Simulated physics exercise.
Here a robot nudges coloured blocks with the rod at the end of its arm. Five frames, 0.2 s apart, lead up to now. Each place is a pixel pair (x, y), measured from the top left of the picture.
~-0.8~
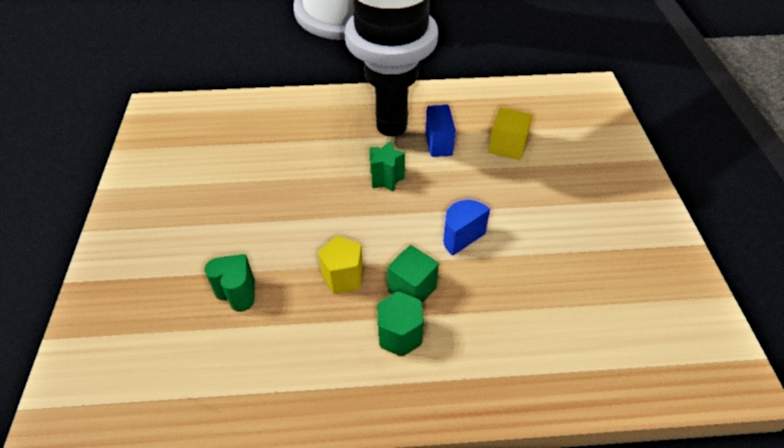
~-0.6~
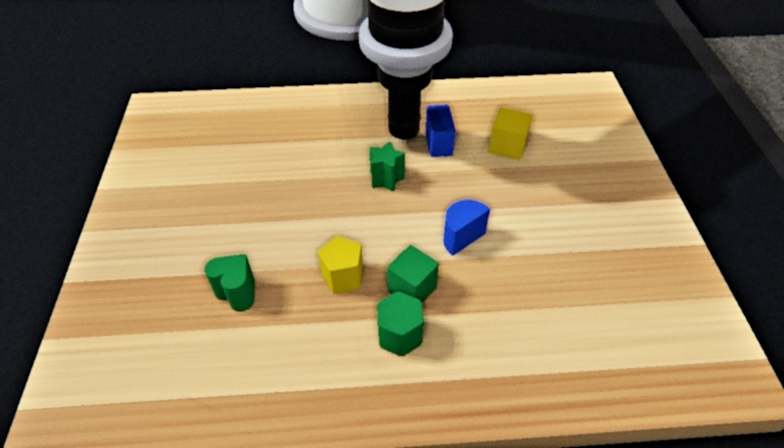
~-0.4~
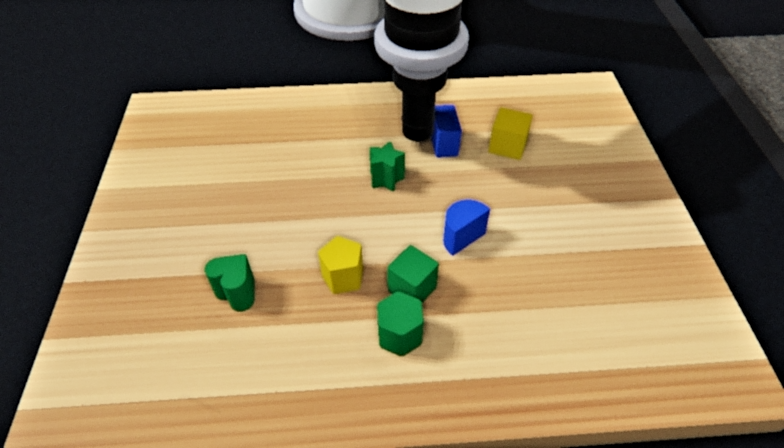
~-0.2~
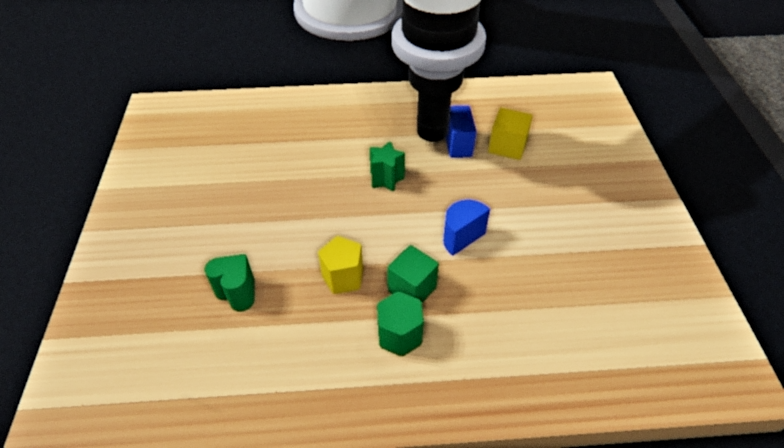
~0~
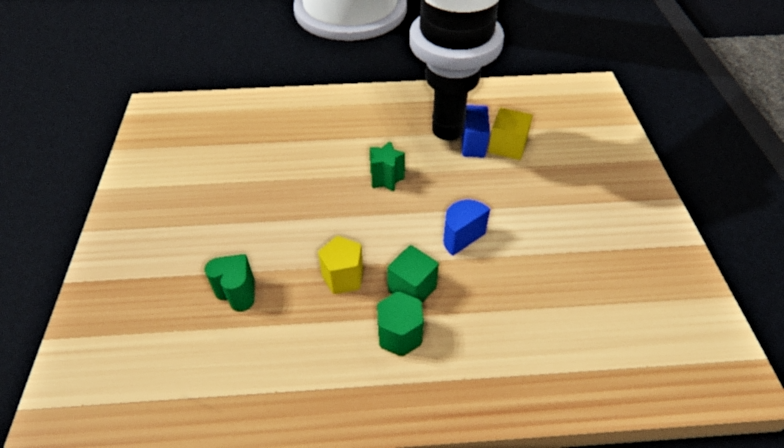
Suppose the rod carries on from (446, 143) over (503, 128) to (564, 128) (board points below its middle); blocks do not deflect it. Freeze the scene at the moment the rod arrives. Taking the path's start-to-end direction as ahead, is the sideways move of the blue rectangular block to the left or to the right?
It's going to go right.
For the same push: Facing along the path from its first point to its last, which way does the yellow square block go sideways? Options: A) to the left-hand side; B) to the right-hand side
(B)
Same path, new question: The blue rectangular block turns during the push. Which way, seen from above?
Viewed from above, clockwise.
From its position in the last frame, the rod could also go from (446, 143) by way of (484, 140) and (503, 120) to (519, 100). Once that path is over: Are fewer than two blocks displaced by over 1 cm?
Answer: No.
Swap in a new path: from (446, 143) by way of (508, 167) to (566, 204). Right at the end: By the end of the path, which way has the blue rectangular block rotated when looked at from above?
From the top, the block rotates counterclockwise.
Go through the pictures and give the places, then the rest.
In the first frame, rod's lower end (392, 128); green star (386, 154); blue rectangular block (441, 117); yellow square block (513, 120).
In the second frame, rod (404, 130); blocks still.
In the third frame, rod (418, 132); blue rectangular block (447, 118).
In the fourth frame, rod (432, 133); blue rectangular block (462, 118).
In the fifth frame, rod (448, 131); green star (386, 154); blue rectangular block (477, 118); yellow square block (513, 120).
The first path, step by step. One third of the way, rod (486, 121); blue rectangular block (517, 113), turned 35° clockwise; yellow square block (544, 122), turned 20° clockwise.
Two thirds of the way, rod (525, 115); blue rectangular block (554, 113), turned 55° clockwise; yellow square block (576, 129), turned 40° clockwise.
At the end, rod (567, 116); green star still; blue rectangular block (586, 120), turned 80° clockwise; yellow square block (598, 139), turned 65° clockwise.
